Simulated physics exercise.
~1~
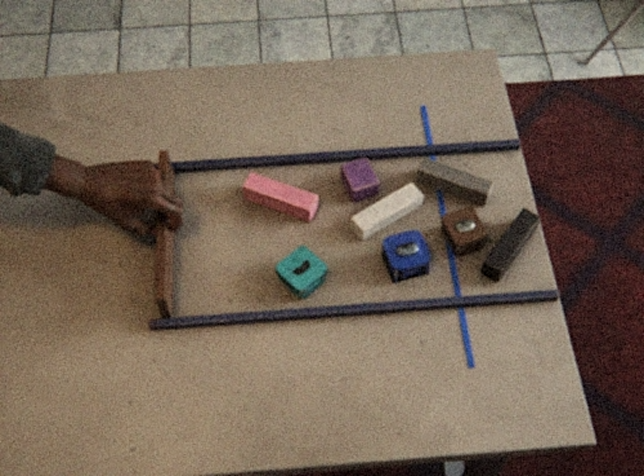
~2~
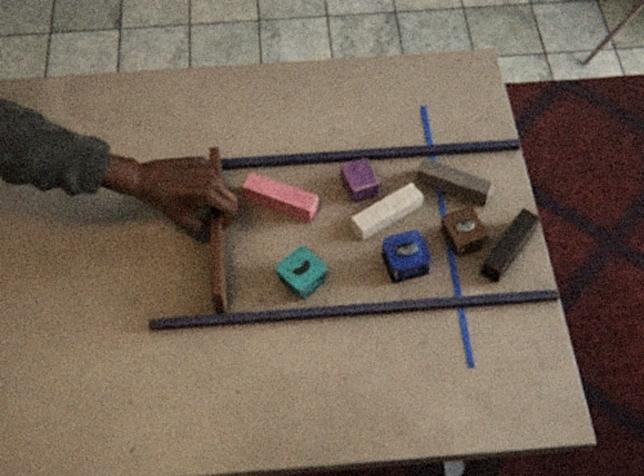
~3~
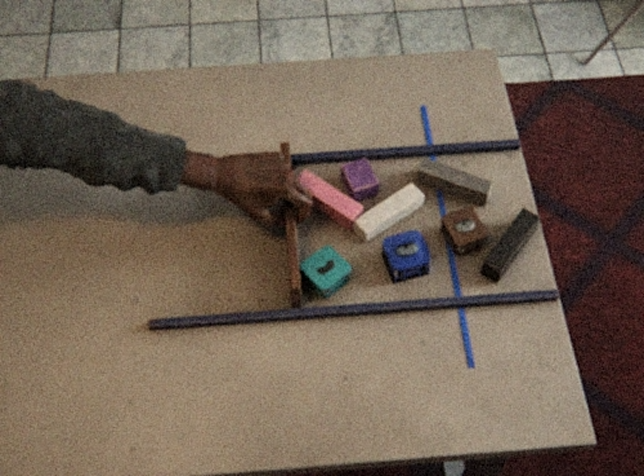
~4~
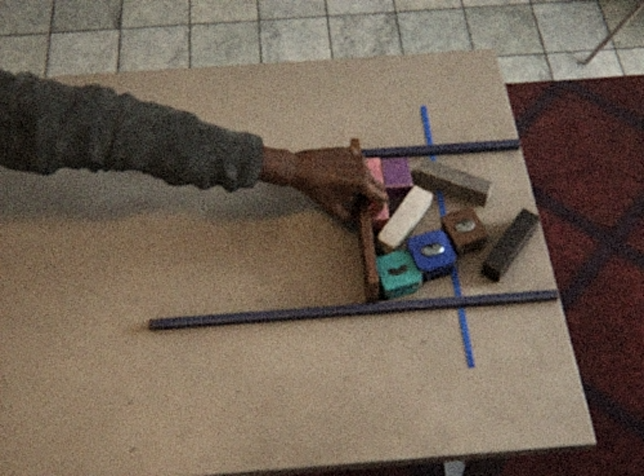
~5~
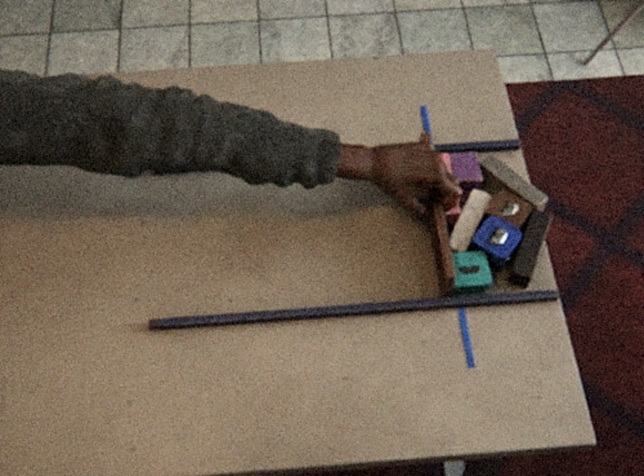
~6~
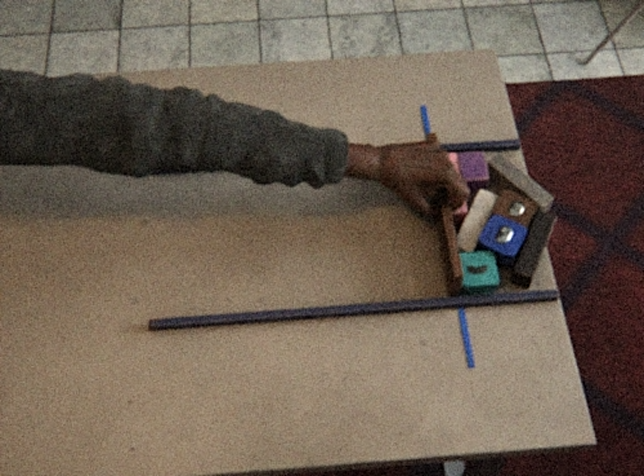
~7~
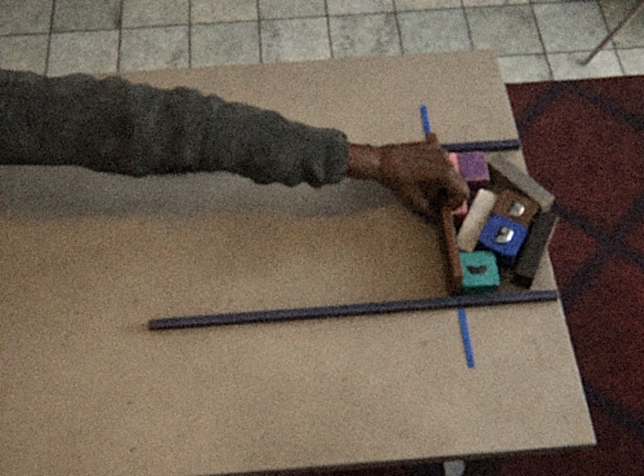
A hand slides a board right, bunching eight blocks at the table's edge without any falling.
